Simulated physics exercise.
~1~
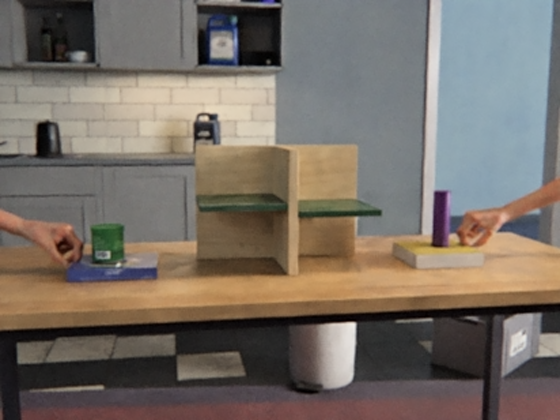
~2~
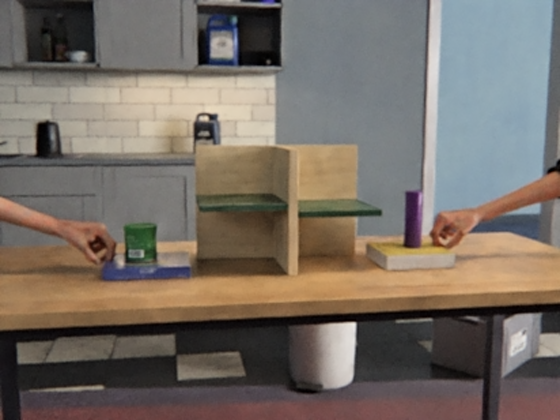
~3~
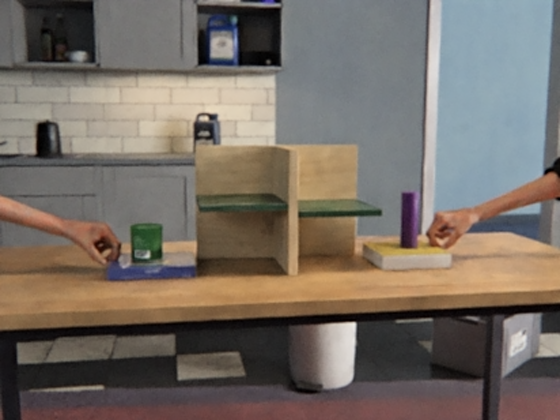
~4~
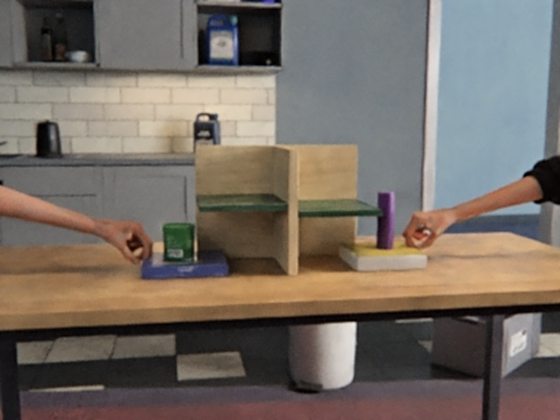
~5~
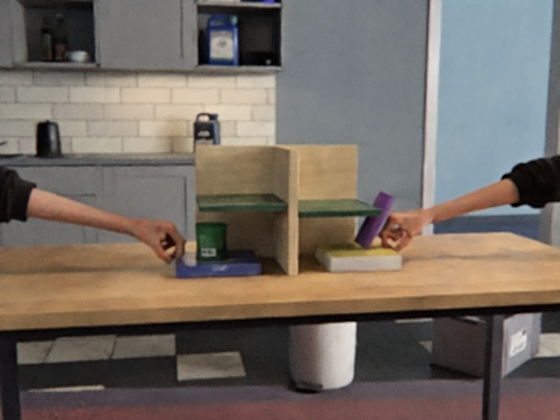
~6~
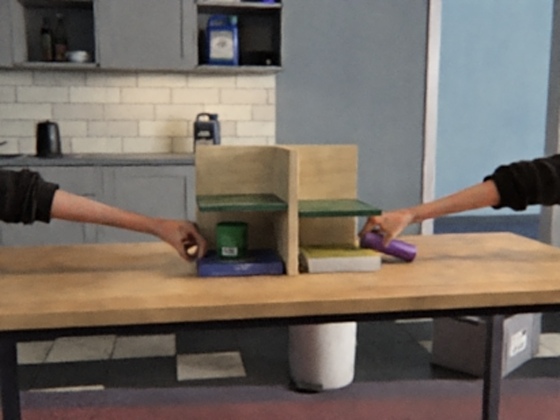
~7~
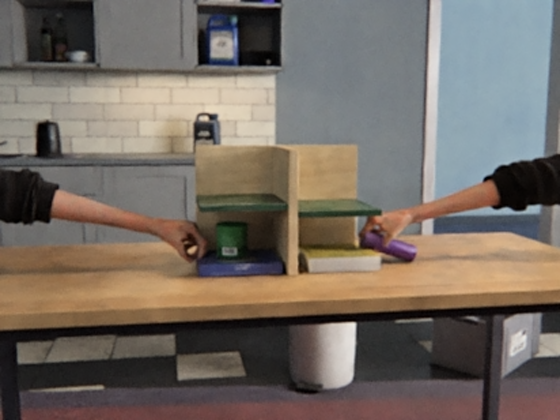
Two hands, one reaching in from each side, push loaded trays along a wooden table toward a wooden rack with a green shelf on each side, seen from the front in a kitchen. On the left, a green tin stands on a blue box; on the right, a tall purple candle stands on a yellow book. Both loads slide inward. The tin passes beneath the left shelf untouched, while the candle meets the right shelf's edge, tilts and topples outward. Finally, the tin sits upright under its shelf and the candle lies on its side by the right hand.
